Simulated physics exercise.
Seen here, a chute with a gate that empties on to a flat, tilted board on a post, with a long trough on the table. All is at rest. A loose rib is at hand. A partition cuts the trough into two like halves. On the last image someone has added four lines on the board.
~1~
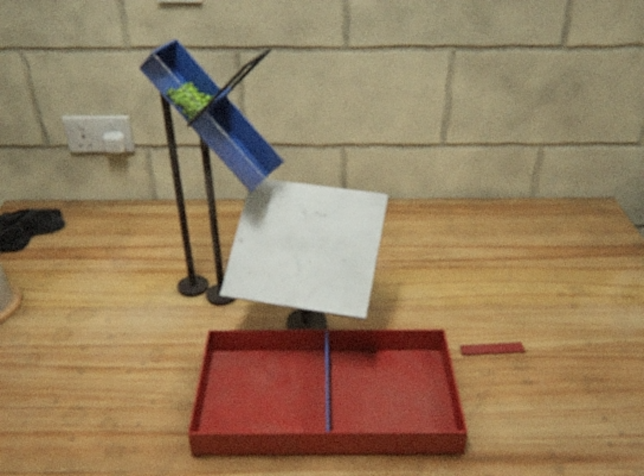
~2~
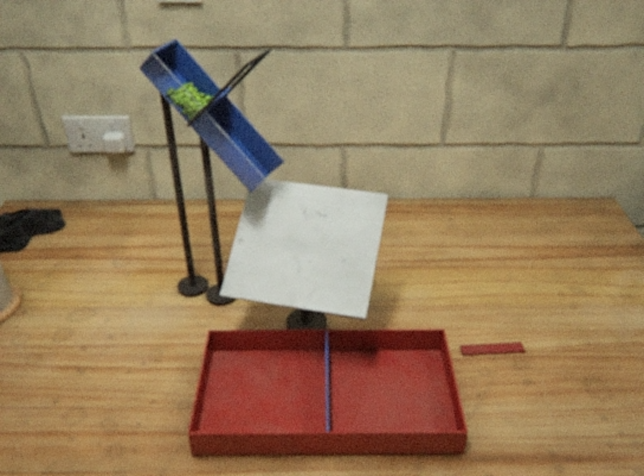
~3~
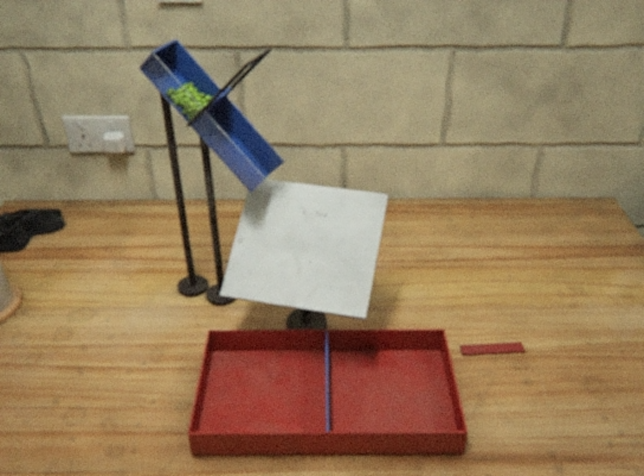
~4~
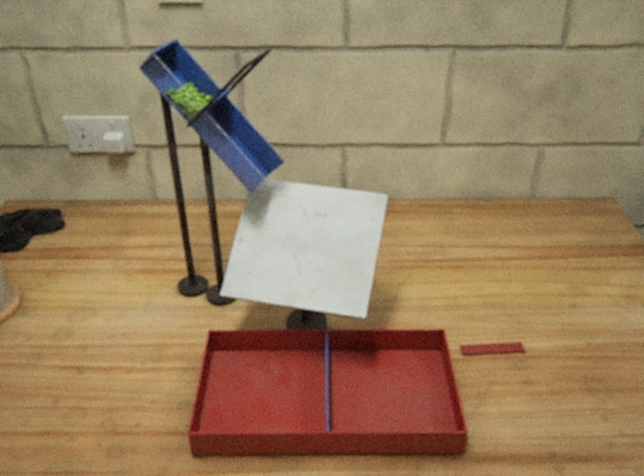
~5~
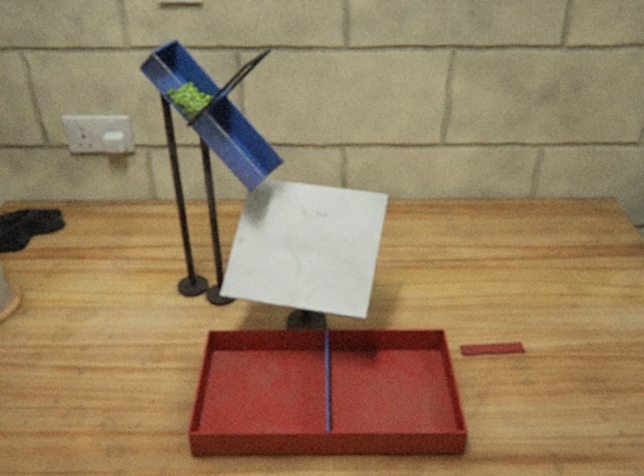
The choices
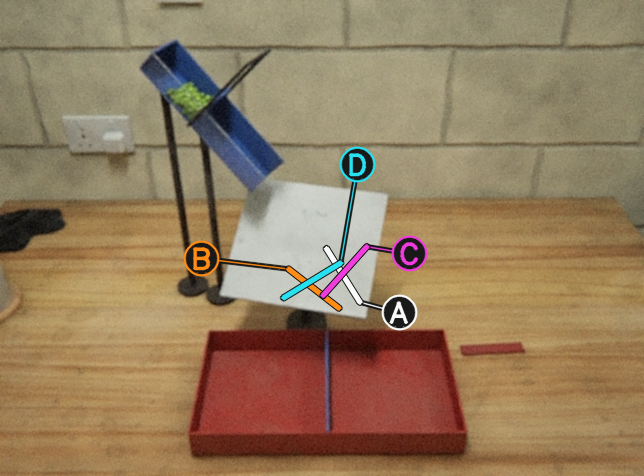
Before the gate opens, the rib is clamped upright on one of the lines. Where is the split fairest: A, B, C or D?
Use line A.
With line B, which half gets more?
The right half.
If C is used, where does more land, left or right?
More lands on the left.
On the marked copy, line A from (326, 248) to (359, 302); line B from (288, 269) to (338, 308); line C from (366, 246) to (323, 295); line D from (340, 263) to (283, 297).
Choosing A, of what is caught, roughly half in the left half, roughly half in the right.
Choosing B, of what is caught, about a tenth in the left half, almost all in the right.
Choosing C, of what is caught, almost all in the left half, about a tenth in the right.
Choosing D, of what is caught, the larger part in the left half, about a tenth in the right.
